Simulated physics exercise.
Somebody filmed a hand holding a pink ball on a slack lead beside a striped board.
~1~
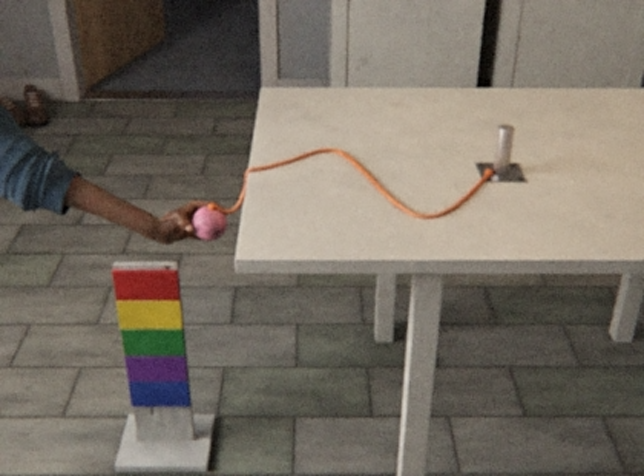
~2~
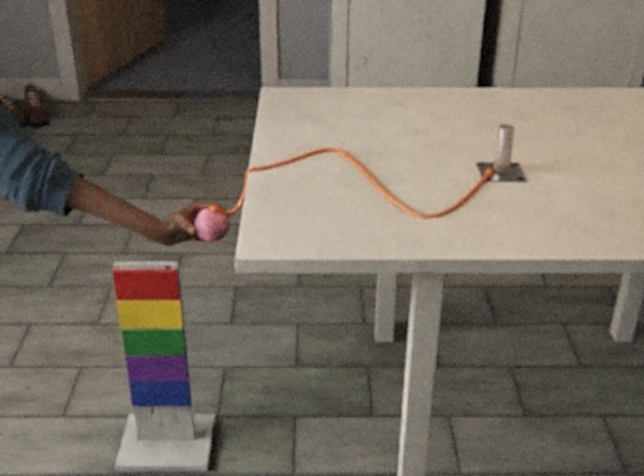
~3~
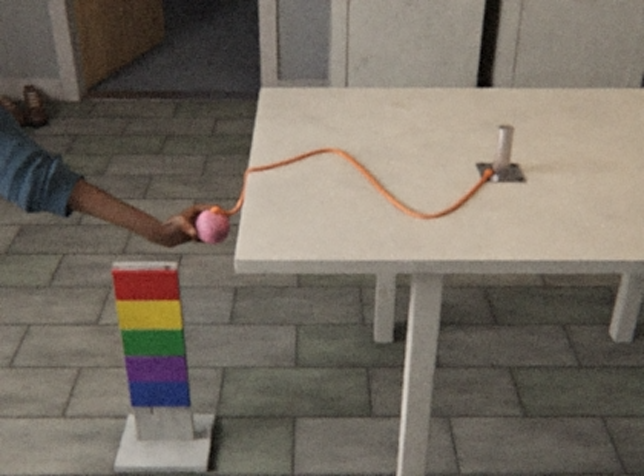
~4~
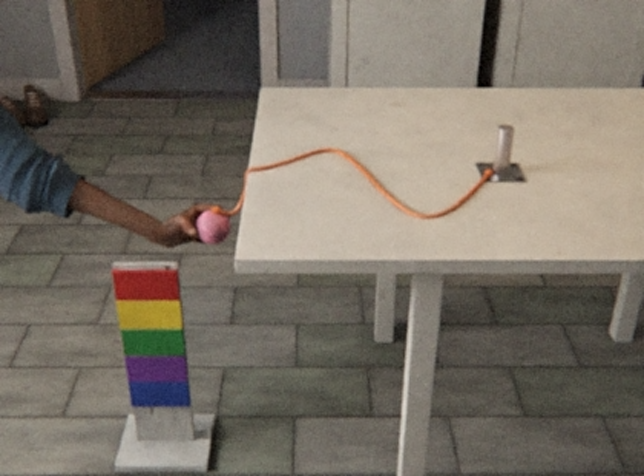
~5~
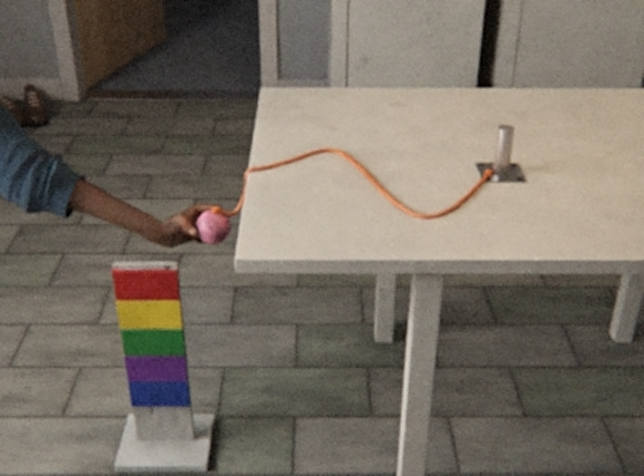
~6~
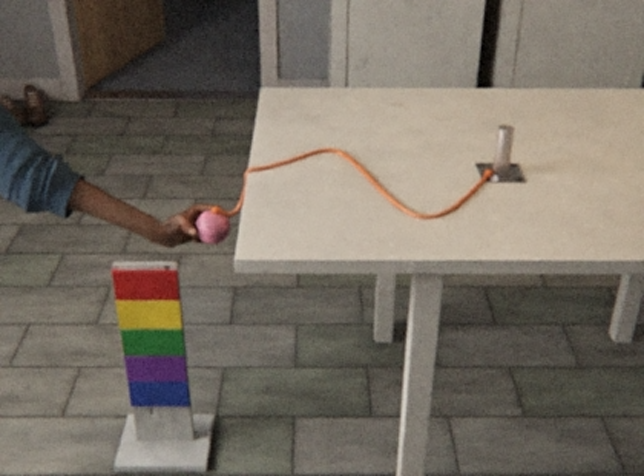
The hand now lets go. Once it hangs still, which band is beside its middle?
Its centre hangs level with the purple band.
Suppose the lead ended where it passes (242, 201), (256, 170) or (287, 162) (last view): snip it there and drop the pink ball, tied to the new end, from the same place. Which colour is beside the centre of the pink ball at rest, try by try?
It would be green; yellow; red.
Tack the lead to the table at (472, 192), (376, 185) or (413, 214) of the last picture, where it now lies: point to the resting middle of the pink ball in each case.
About (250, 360), (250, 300) and (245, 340).
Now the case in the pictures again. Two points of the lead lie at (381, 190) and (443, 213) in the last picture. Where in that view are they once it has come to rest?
The first at (301, 184), the second at (388, 178).
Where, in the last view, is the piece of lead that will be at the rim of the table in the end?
Near (358, 166).
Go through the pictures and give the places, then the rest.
The first frame shows pink ball (210, 223); red (146, 287); yellow (150, 316); green (153, 343); purple (156, 370); blue (159, 395).
The second frame shows pink ball (212, 225); lead through (476, 189) (427, 217) (374, 181) (336, 151) (270, 167).
The third frame shows pink ball (213, 227).
The fourth frame shows pink ball (213, 227); lead through (475, 189) (426, 217) (373, 181) (335, 151) (270, 167).
The fifth frame shows pink ball (213, 227).
The sixth frame shows pink ball (213, 227); lead through (475, 189) (426, 217) (373, 181) (335, 151) (269, 167).
Soon after, ball near (228, 337); level with green.
After that, ball near (278, 380); level with purple.
And then, ball near (239, 373); level with purple.
In the end, ball near (255, 382); level with purple. Its middle rests at the purple band.
